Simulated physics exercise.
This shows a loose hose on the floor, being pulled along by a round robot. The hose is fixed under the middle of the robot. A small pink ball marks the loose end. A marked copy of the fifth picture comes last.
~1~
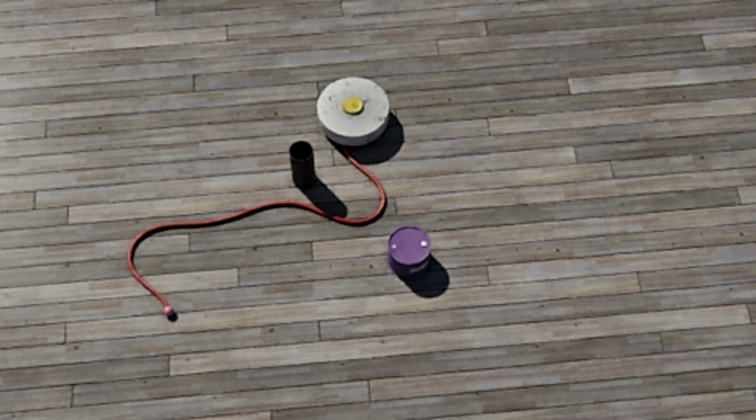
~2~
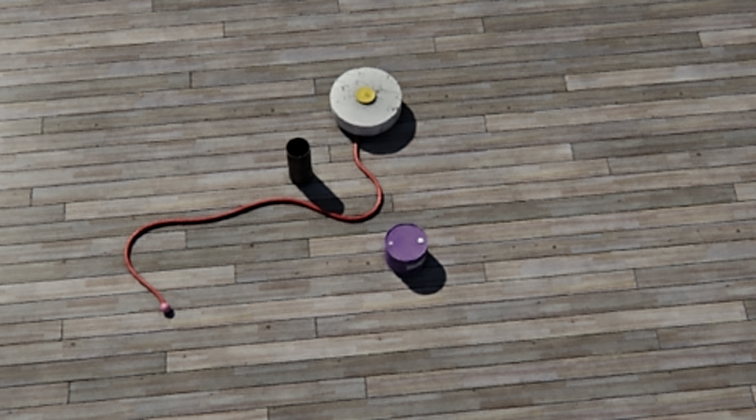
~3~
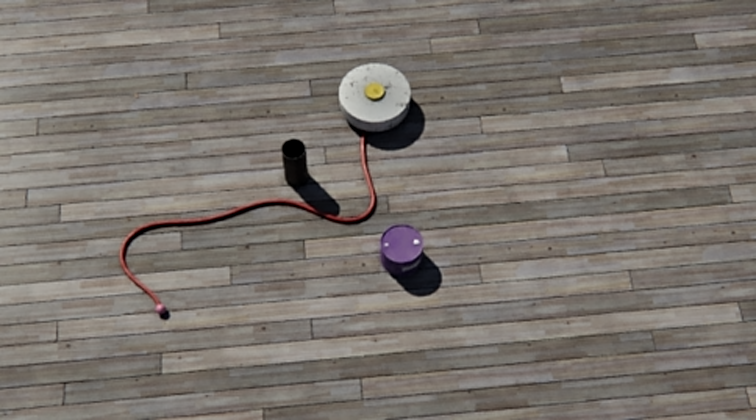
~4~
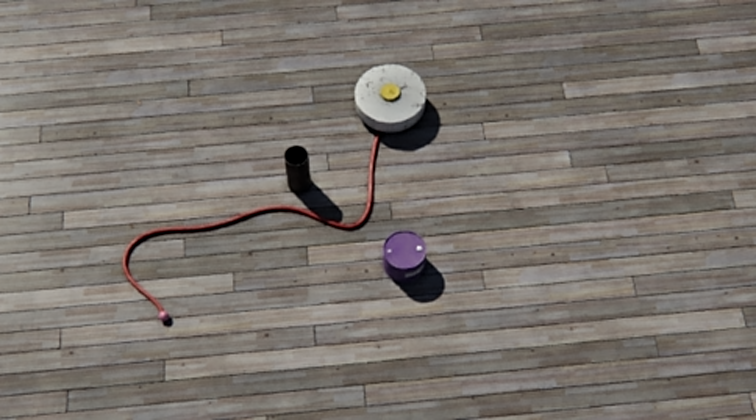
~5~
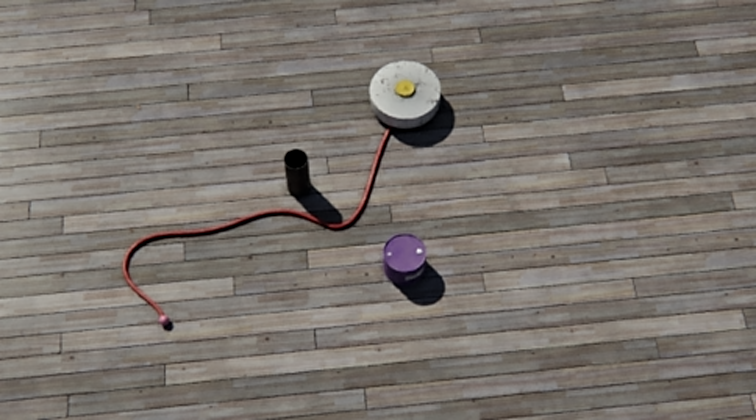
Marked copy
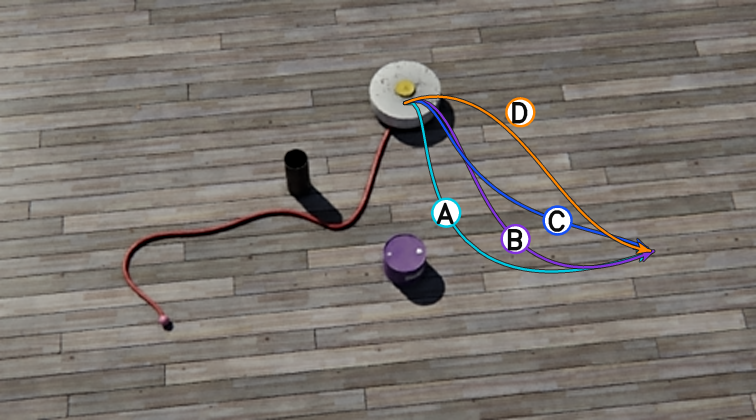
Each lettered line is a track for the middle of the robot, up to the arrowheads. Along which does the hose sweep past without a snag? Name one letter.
Only C misses them all.
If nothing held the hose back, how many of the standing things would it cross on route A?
In all, one.
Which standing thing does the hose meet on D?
The black post.
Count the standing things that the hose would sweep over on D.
One.
On the marked copy, A from (405, 103) via (466, 240) to (651, 252); B from (405, 103) via (498, 219) to (653, 251); C from (405, 103) via (501, 193) to (648, 249); D from (405, 103) via (535, 158) to (650, 251).
Taking C. A third of the way, robot (476, 163), middle of the hose (267, 214), free end (164, 320).
Two thirds of the way, robot (577, 220), middle of the hose (330, 221), free end (164, 320).
When it is over, robot (656, 245), middle of the hose (406, 236), free end (175, 291); nothing has been touched.
As for the rest, A meets the purple tub; B meets the purple tub; D meets the black post.
